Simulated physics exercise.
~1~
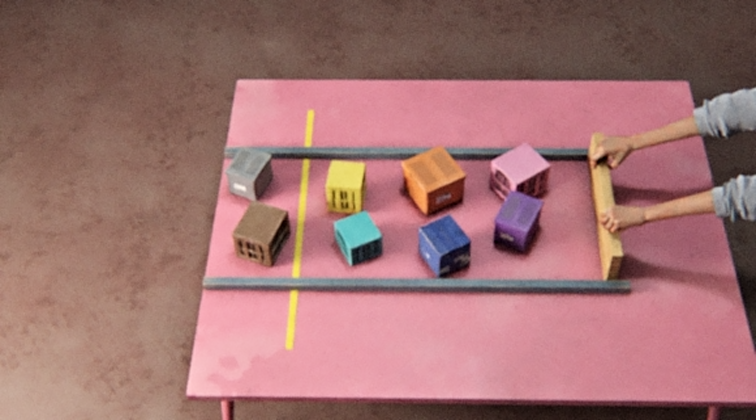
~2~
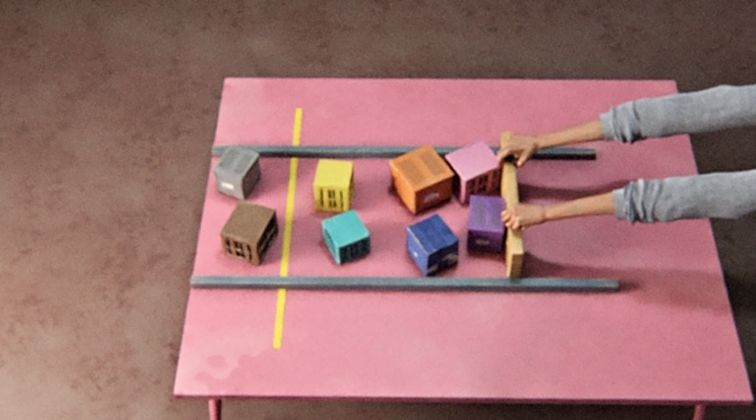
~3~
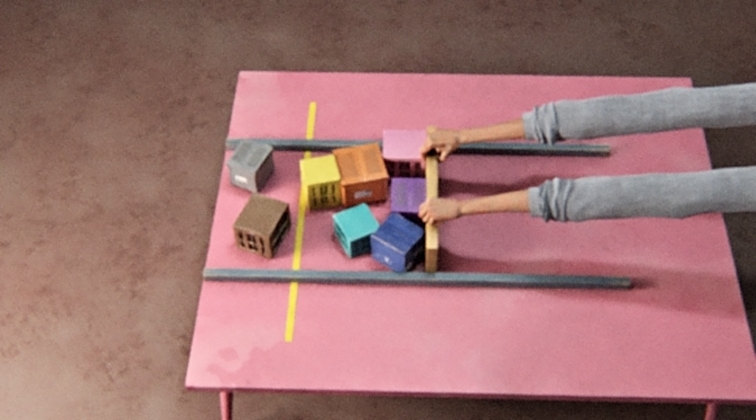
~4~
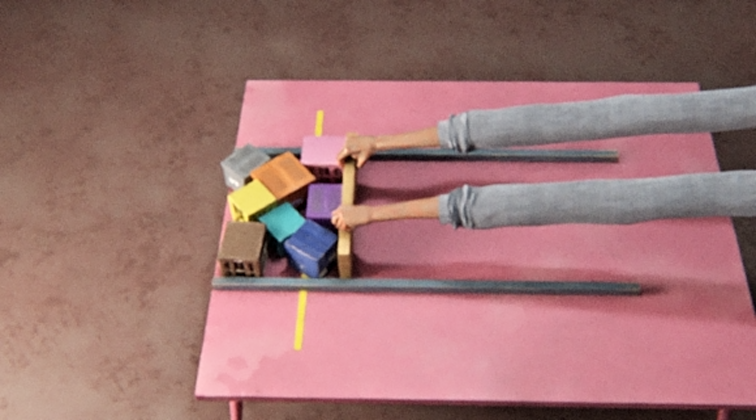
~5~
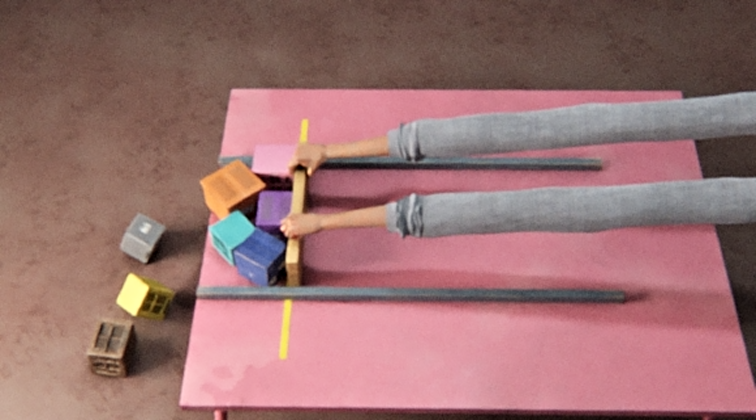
A pink table stands on a brown floor, seen from above at a slight sway. Grey and brown boxes sit left of a yellow tape line, with yellow, teal, orange, blue, pink and purple ones to its right, between two dark rails. Two hands in grey sleeves push an upright wooden plank leftward from the right, gathering the pink and purple boxes, then the blue, orange, teal and yellow. The crowded group slides over the tape toward the left edge. The plank stops near the tape, with the grey, yellow and brown boxes off the table and the other five still on it.
